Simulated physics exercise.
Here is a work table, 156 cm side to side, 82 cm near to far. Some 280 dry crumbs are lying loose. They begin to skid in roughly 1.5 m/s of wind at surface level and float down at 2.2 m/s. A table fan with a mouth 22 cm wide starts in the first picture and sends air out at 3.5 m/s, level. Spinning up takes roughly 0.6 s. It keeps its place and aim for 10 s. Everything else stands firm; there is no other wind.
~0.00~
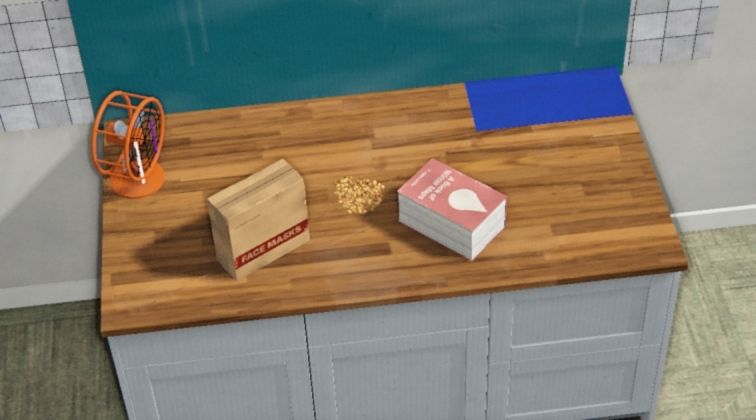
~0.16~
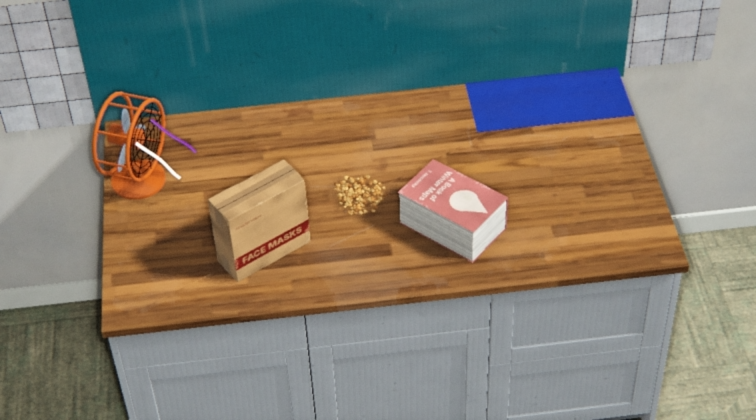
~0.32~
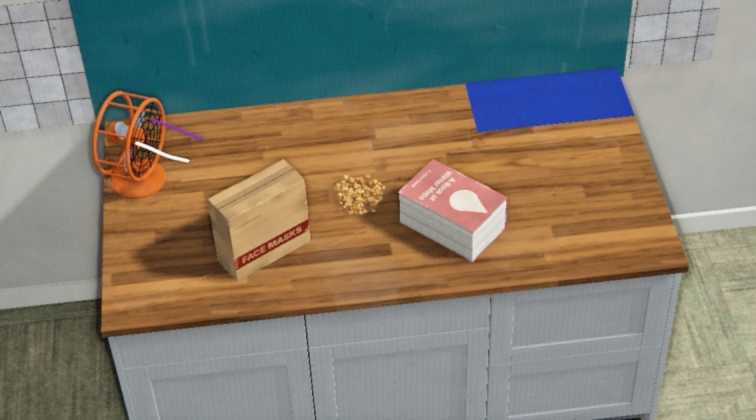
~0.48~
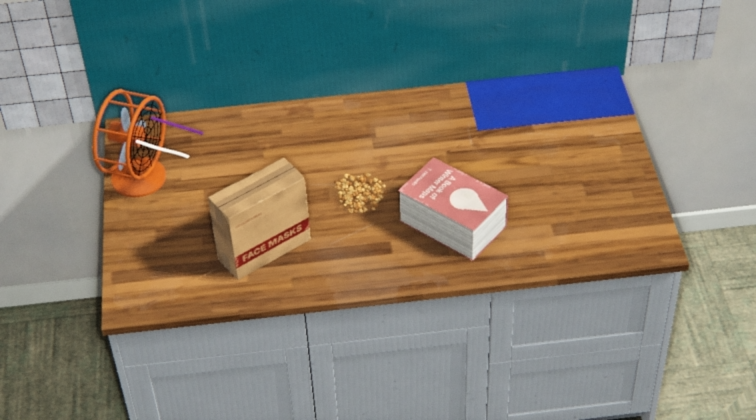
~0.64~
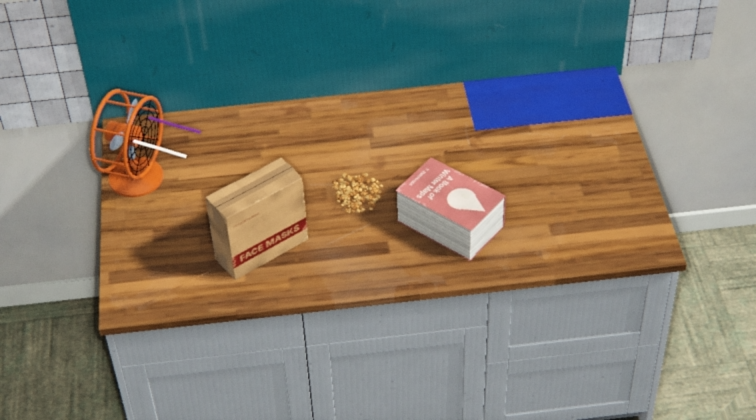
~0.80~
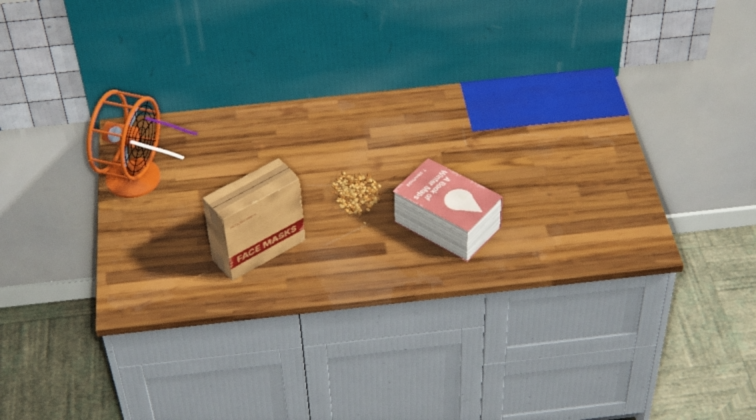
A small orange fan at the far left of a wooden-topped work table starts up, and its white and purple streamers lift and stretch out to the right. Seen from above at an angle, a tan box labelled face masks, golden crumbs and a thick red-and-white book stand mid-table, with a blue mat behind at right. The crumbs barely change while the view shifts very slightly.
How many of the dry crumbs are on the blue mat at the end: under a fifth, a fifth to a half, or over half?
Of the dry crumbs, above half end on the blue mat.
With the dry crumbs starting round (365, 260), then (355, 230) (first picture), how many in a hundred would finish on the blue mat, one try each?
In turn about 0 %, 0 %.
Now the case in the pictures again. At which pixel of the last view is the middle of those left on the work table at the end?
Near (581, 87).
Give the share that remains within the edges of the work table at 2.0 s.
Near 90 %.
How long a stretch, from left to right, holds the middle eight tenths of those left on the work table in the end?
Roughly 20 cm.
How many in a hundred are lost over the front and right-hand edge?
About 5 % front, 20 % right-hand.
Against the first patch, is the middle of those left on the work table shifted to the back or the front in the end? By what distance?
To the back, by about 35 cm.
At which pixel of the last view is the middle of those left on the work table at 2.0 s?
At about (570, 92).
After 2.0 s, 86 % are on the move or not yet settled, 78 % are on the blue mat; the middle of those still in play is near (570, 92).
After 3.2 s, 59 % are on the move or not yet settled, 77 % are on the blue mat; the middle of those still in play is near (575, 88).
After 5.5 s, 53 % are on the move or not yet settled, 77 % are on the blue mat; the middle of those still in play is near (577, 87).
After 10.0 s, at the end, 76 % are on the blue mat; the middle of those still in play is near (581, 87).
